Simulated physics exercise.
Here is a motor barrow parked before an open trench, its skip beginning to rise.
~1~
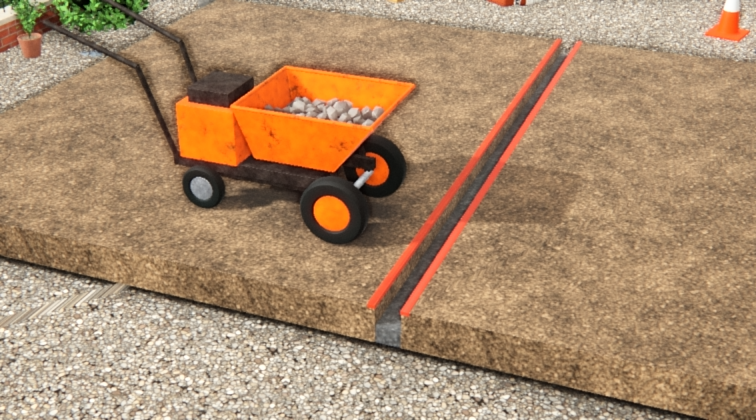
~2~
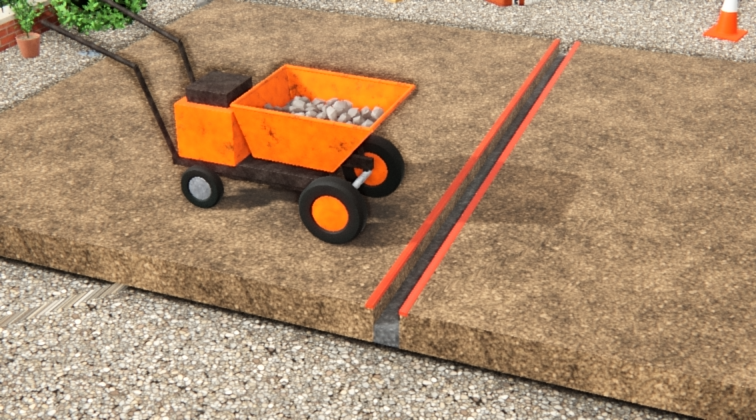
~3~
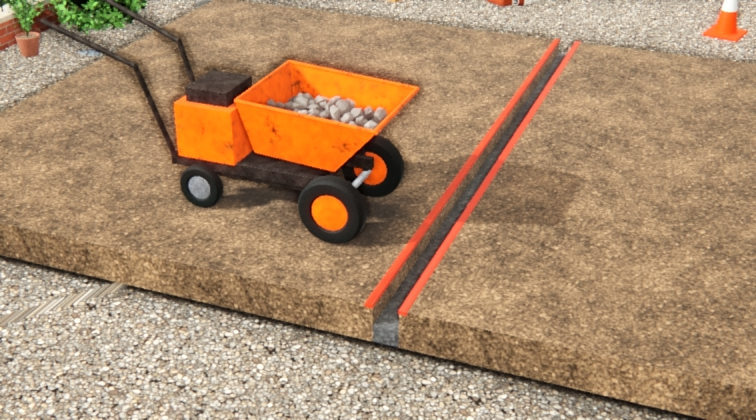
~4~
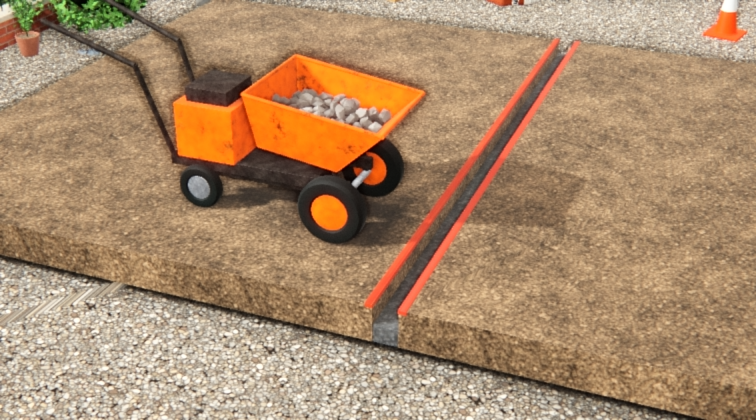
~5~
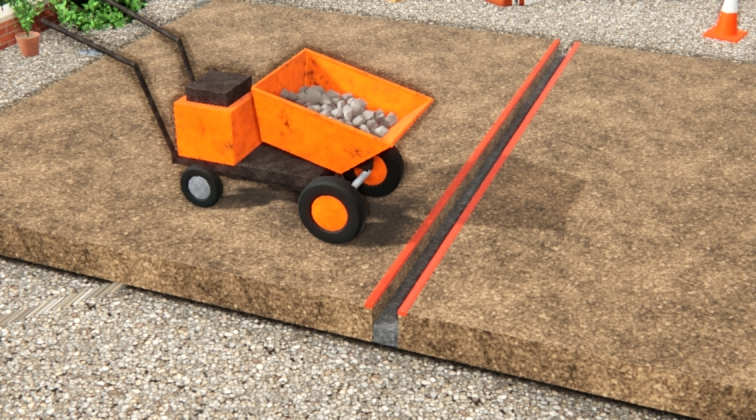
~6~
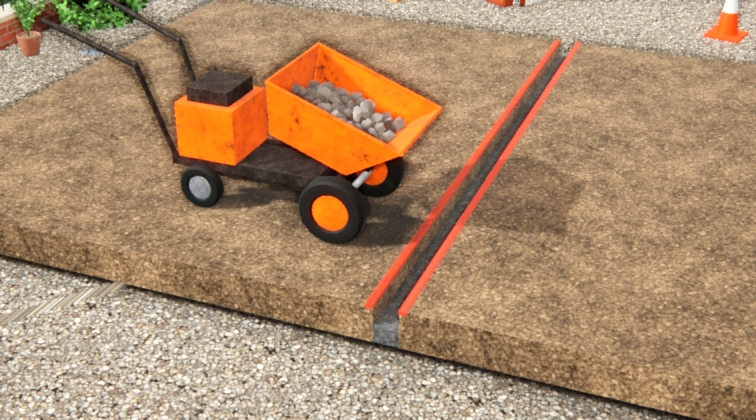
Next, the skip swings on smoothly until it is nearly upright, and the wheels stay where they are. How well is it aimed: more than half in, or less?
The trench takes under half.
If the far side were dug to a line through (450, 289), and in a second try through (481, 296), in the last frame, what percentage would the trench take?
Roughly 70 per cent, and 90 per cent.
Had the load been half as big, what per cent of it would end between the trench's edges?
Roughly 0 in a hundred.
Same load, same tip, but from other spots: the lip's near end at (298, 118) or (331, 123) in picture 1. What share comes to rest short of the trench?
The first gives 40 %, the second 10 %.
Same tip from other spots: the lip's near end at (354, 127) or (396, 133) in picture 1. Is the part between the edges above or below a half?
One: Not half. Two: Less than half.
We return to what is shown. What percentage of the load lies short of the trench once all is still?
Close to 0 per cent.
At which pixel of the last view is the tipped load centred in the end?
Roughly at (486, 238).
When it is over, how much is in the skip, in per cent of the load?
Close to 30 per cent.
Shortly afterwards, skip tipped steeply; the whole lot in the skip.
Next, skip tipped right over; the bulk in the skip; near a quarter beyond it.
Some moments later, skip tipped right over; near a quarter in the skip; the bulk beyond it.
In the end, skip tipped right over; near a quarter in the skip; only a few in or heaped over the trench; near two thirds beyond it.
